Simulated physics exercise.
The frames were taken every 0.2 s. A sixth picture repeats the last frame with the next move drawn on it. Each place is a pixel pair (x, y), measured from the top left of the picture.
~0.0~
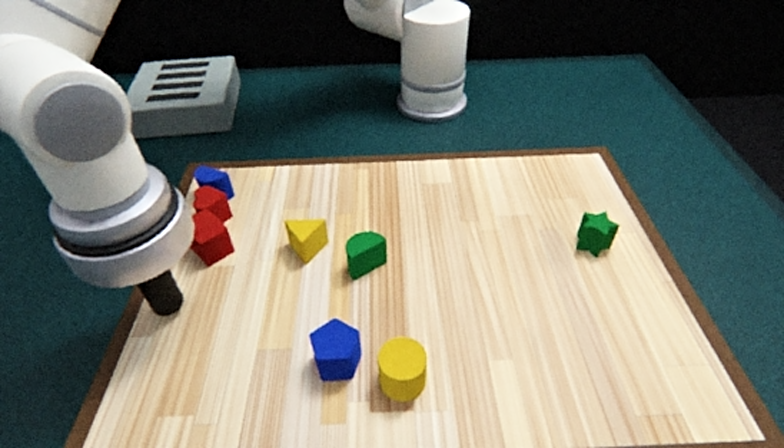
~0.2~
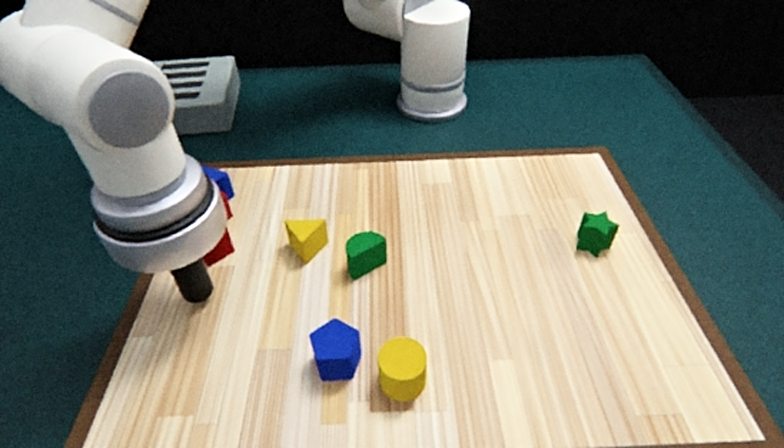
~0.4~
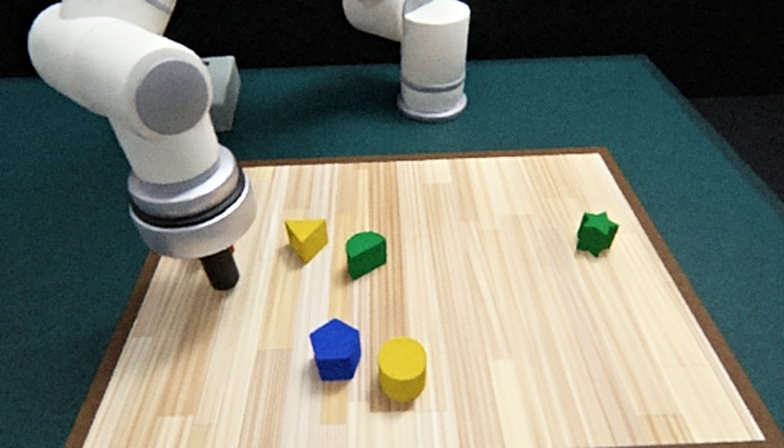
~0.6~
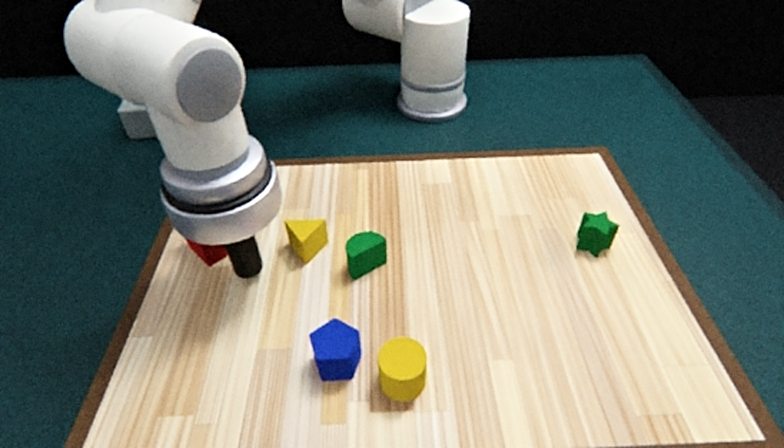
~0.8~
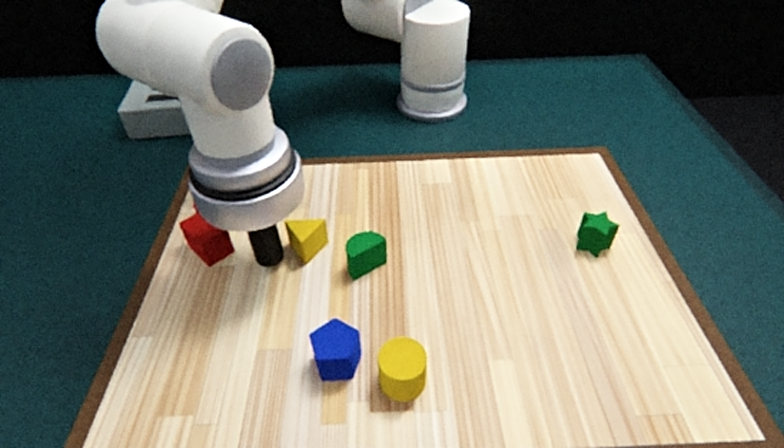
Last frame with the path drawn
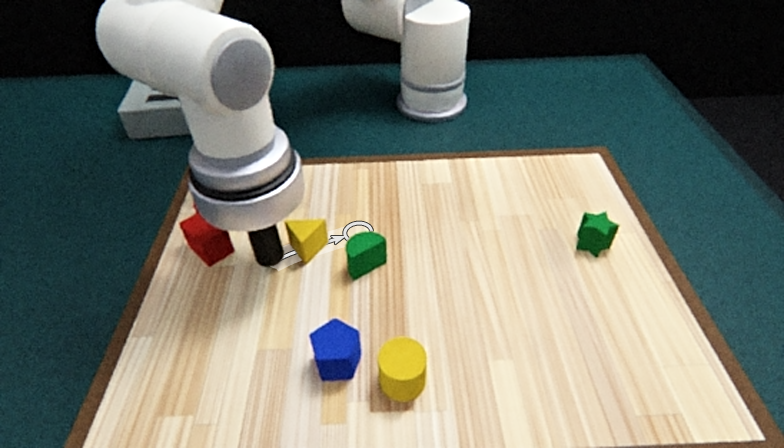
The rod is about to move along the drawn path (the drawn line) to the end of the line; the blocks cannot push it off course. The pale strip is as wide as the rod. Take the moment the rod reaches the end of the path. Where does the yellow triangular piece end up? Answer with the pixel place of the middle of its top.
Put as a pixel place, it's (382, 208).
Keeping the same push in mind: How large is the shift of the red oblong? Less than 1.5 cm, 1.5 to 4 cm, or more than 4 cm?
Less than 1.5 cm.
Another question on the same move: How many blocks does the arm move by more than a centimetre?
The count is one.
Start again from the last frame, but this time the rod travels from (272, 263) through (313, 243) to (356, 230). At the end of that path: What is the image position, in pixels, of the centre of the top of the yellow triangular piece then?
At roughly (380, 206).
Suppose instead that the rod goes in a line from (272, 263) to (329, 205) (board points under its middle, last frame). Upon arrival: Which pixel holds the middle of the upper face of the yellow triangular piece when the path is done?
It sits at (319, 219).
Drawn move, from (272, 263) through (301, 250) and (330, 241) to (358, 232).
The first path, step by step. One third of the way, rod at (300, 245); yellow triangular piece at (322, 222), turned 15° clockwise.
Two thirds of the way, rod at (329, 236); yellow triangular piece at (353, 215), turned 30° clockwise.
At the end, rod at (358, 227); red oblong still; yellow triangular piece at (382, 208), turned 40° clockwise; green half-round block still.
